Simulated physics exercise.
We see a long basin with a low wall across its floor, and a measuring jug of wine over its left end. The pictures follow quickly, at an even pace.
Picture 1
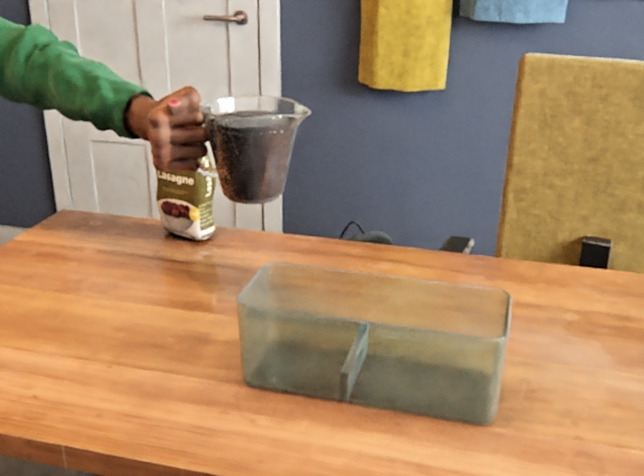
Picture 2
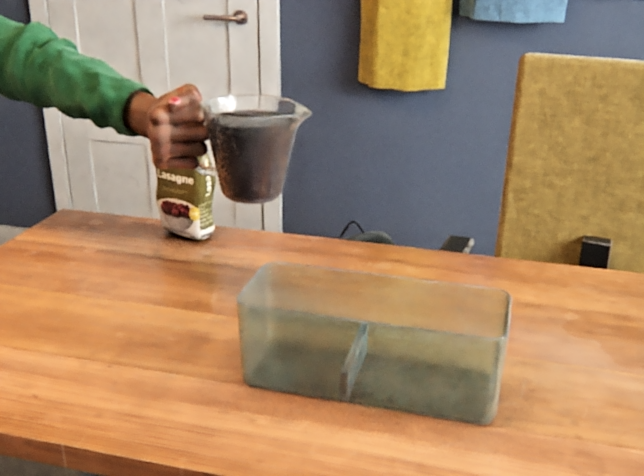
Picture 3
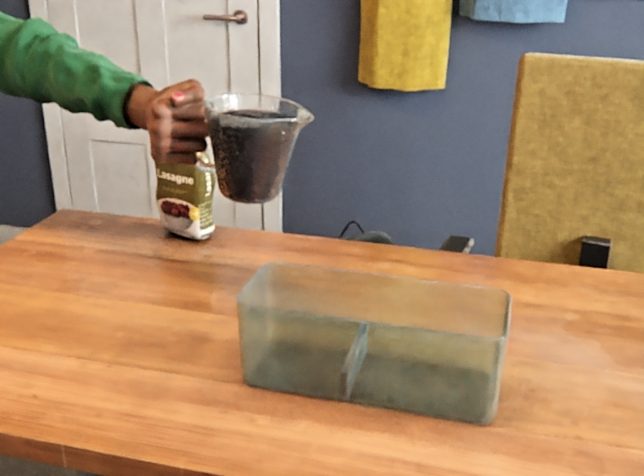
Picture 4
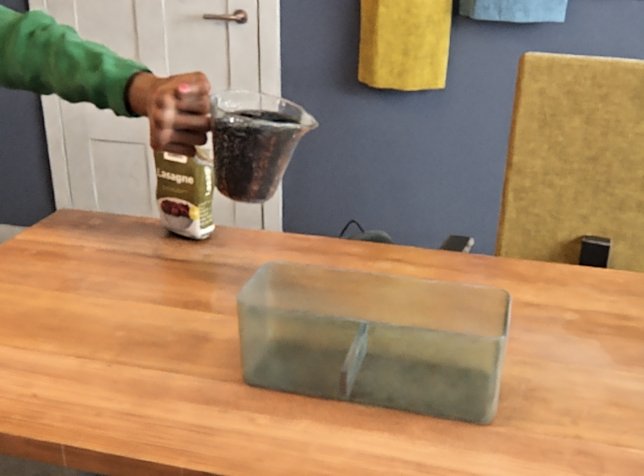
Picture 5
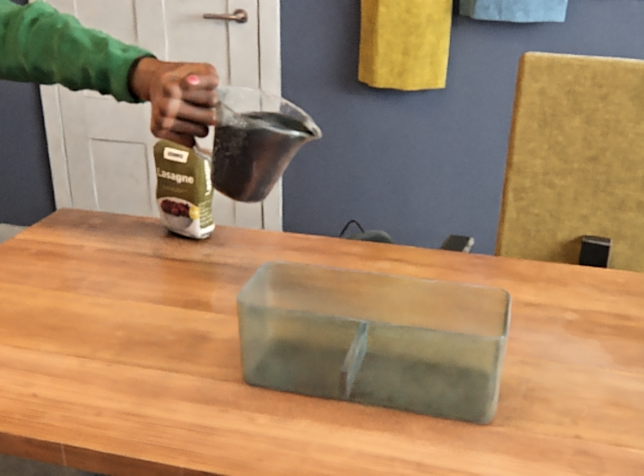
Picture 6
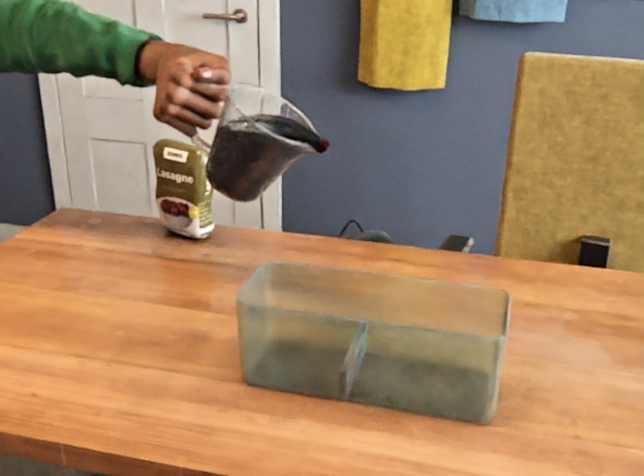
We see a hand in a green sleeve holding a measuring jug of dark wine above a long, divided basin on a wooden table, gradually tilting it rightward until the wine reaches the spout and just passes its lip.
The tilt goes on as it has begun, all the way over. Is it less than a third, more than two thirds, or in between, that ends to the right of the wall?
The share right of the wall is between a third and two thirds.
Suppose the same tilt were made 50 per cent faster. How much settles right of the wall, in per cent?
About 40 per cent.
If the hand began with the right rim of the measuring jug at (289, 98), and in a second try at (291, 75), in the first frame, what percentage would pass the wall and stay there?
Near 25 % and 35 %.
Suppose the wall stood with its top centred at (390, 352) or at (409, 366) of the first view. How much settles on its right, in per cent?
Near 5 % and 20 %.
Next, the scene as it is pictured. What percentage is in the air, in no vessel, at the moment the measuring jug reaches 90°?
Close to 30 per cent.
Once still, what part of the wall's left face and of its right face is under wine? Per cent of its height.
Near 40 on the left, 30 on the right.
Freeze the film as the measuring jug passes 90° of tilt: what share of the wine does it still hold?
Near 45 %.
A moment on, the tilt is 90° and 45 per cent is still to pour, 1 is left of the wall and 22 right of it.
Next, the tilt is 109° and 4 per cent is still to pour, 32 is left of the wall and 52 right of it.
Then the tilt is 109° and 0 per cent is still to pour, 45 is left of the wall and 53 right of it.
Later the tilt is 109° and 0 per cent is still to pour, 45 is left of the wall and 53 right of it.
Finally, 45 per cent lies left of the wall, 53 right of it and 1 outside.
